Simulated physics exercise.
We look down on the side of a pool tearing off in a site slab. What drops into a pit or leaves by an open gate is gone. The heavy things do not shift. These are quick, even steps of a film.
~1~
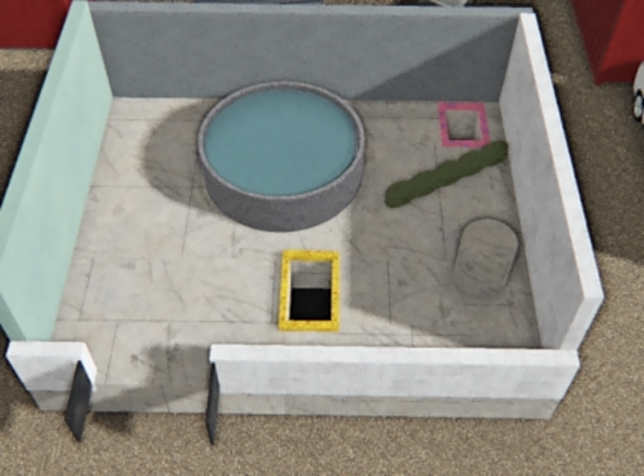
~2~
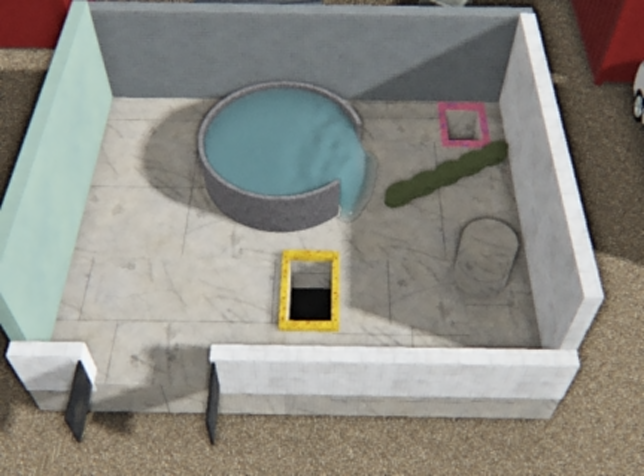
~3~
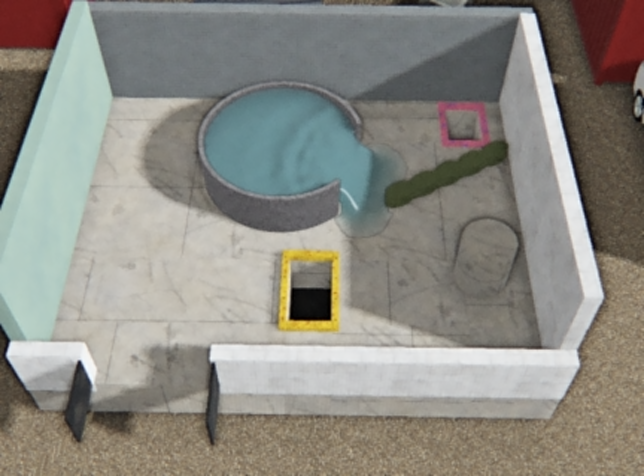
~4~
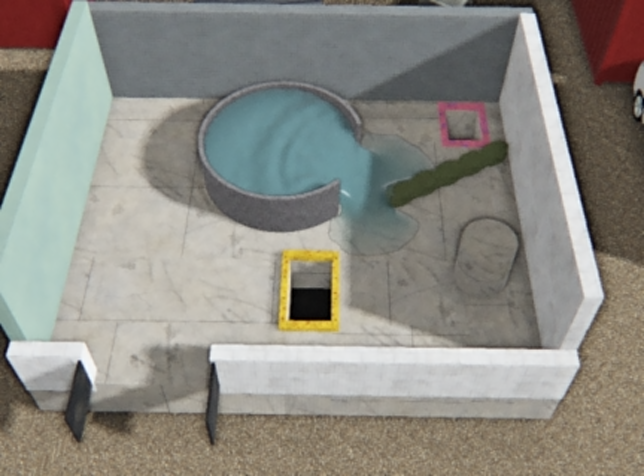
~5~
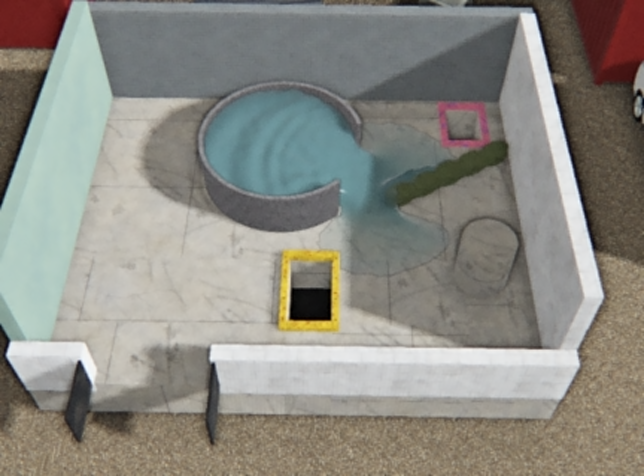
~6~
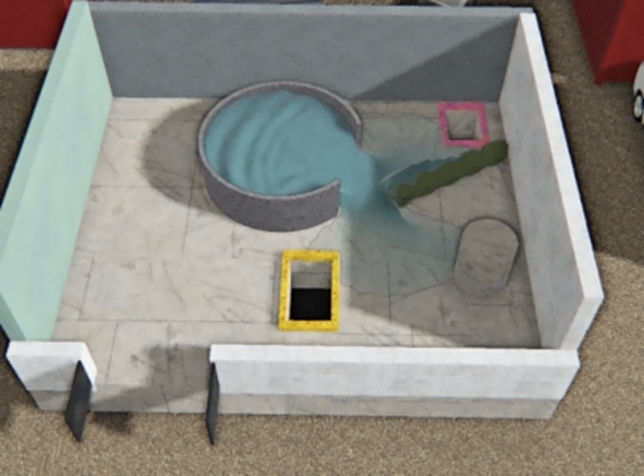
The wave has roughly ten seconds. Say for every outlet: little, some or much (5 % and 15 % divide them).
In the end: The gate takes not even 5 %; the yellow pit takes not even 5 %; the pink pit takes above 15 %.
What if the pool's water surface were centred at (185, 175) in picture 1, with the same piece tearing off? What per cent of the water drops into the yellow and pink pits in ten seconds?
Roughly, in per cent: Yellow 15, pink 8.
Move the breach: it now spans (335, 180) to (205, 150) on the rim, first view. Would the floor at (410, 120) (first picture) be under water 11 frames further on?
At that place: No water.
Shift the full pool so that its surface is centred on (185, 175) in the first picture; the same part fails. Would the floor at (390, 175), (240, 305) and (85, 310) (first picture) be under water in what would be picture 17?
In that order: Wet, clear, not flooded.
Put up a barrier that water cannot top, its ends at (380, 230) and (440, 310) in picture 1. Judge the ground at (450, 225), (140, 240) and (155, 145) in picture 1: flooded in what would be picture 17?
One after the other: Under water, clear, no water.
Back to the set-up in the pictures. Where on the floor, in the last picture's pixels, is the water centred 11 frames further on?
Around (339, 191).
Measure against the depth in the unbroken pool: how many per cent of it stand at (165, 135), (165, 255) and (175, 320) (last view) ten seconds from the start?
In turn 2, 4 and 4 in a hundred.
A moment on, water covers 30 % of the floor; the gate 0 %, the yellow pit 0 %, the pink pit 3 %.
Next, water covers 40 % of the floor; the gate 0 %, the yellow pit 0 %, the pink pit 9 %.
Then, water covers 50 % of the floor; the gate 0 %, the yellow pit 0 %, the pink pit 18 %.
Later, water covers 70 % of the floor; the gate 0 %, the yellow pit 0 %, the pink pit 28 %.
In the end, water covers 90 % of the floor; the gate 2 %, the yellow pit 1 %, the pink pit 34 %.
